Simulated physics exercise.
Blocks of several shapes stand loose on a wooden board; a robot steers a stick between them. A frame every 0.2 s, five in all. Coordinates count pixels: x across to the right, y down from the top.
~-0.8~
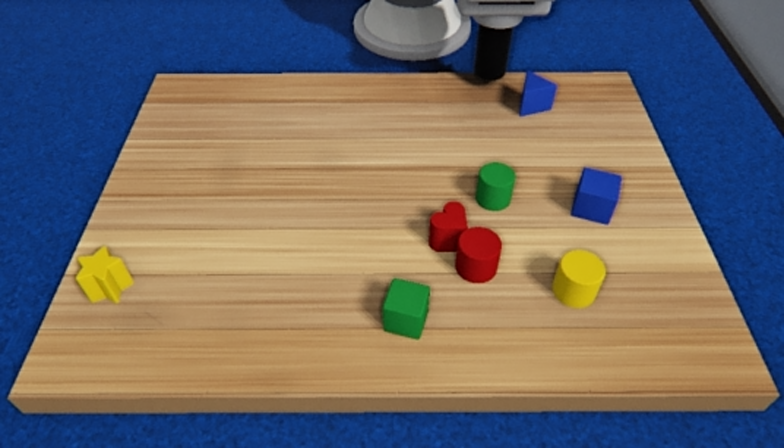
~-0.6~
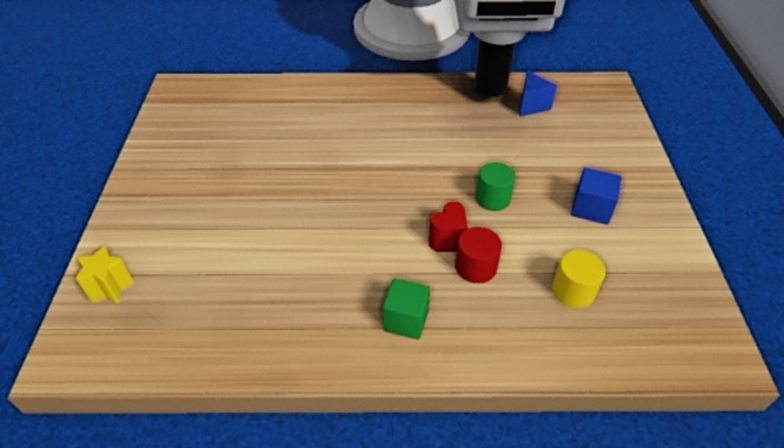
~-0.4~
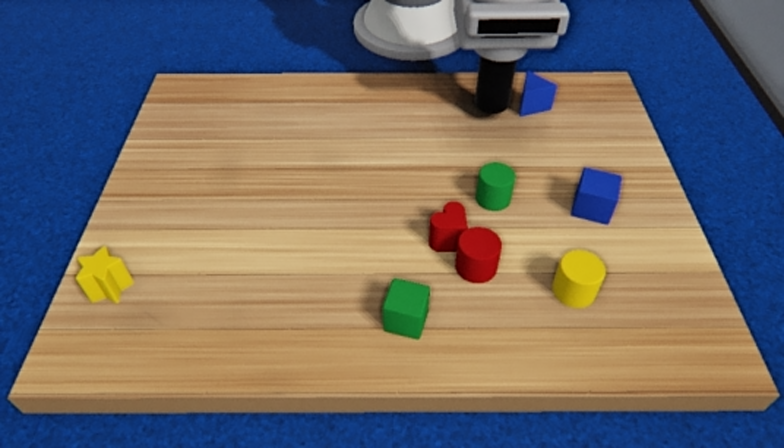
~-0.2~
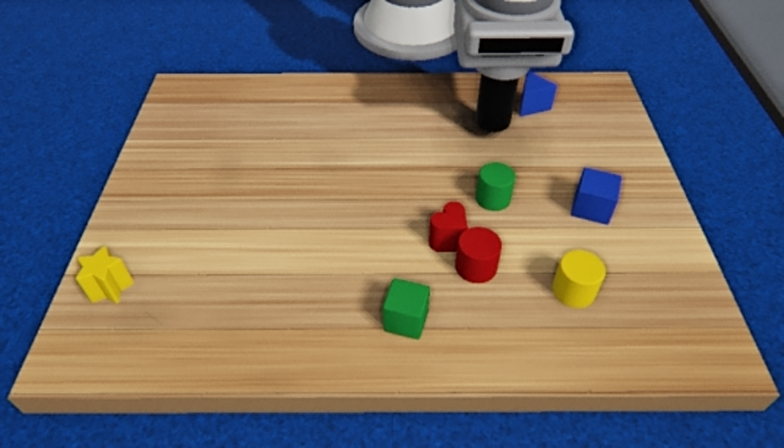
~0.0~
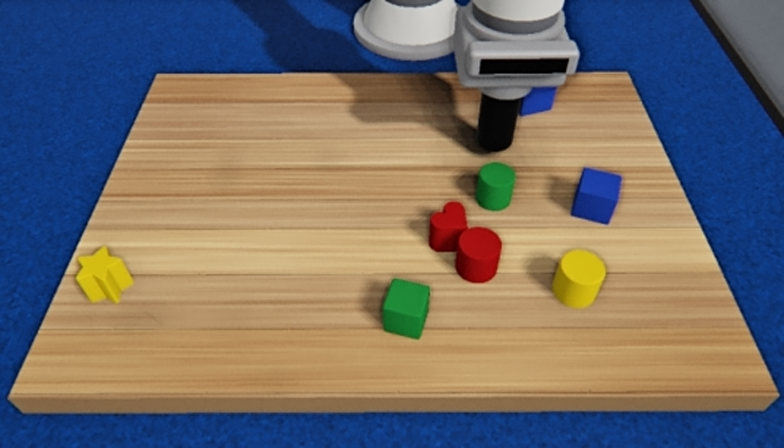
A robot arm holding a black stick reaches over the far edge of a pale wooden board on a blue surface, seen from above at an angle. A yellow star-shaped block sits at left, a green cube near the front, red heart-shaped and cylindrical blocks with a green cylinder right of centre, and blue and yellow blocks farther right. The stick slides steadily forward toward the viewer, while blocks and camera stay still.
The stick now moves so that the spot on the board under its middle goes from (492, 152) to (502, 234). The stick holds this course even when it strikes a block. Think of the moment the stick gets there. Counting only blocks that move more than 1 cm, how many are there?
Going by the path, two of them shift by more than about 1 cm.
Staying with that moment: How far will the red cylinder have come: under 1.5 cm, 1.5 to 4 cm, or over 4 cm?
Between 1.5 and 4 cm.
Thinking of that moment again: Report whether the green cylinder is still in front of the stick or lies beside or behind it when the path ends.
My guess is it keeps its place ahead of the stick.
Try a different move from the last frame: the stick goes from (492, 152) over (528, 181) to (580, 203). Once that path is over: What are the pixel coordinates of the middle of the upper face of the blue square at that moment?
The blue square ends near (627, 194).
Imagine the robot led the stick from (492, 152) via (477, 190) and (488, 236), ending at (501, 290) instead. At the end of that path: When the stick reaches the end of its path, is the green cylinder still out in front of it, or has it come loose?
Slipped clear.
The first path, step by step. One third of the way, stick at (497, 167); green cylinder at (498, 178).
Two thirds of the way, stick at (500, 194); green cylinder at (497, 207).
At the end, stick at (505, 224); red heart-shaped block in place; red cylinder at (470, 262); green cylinder at (496, 238).
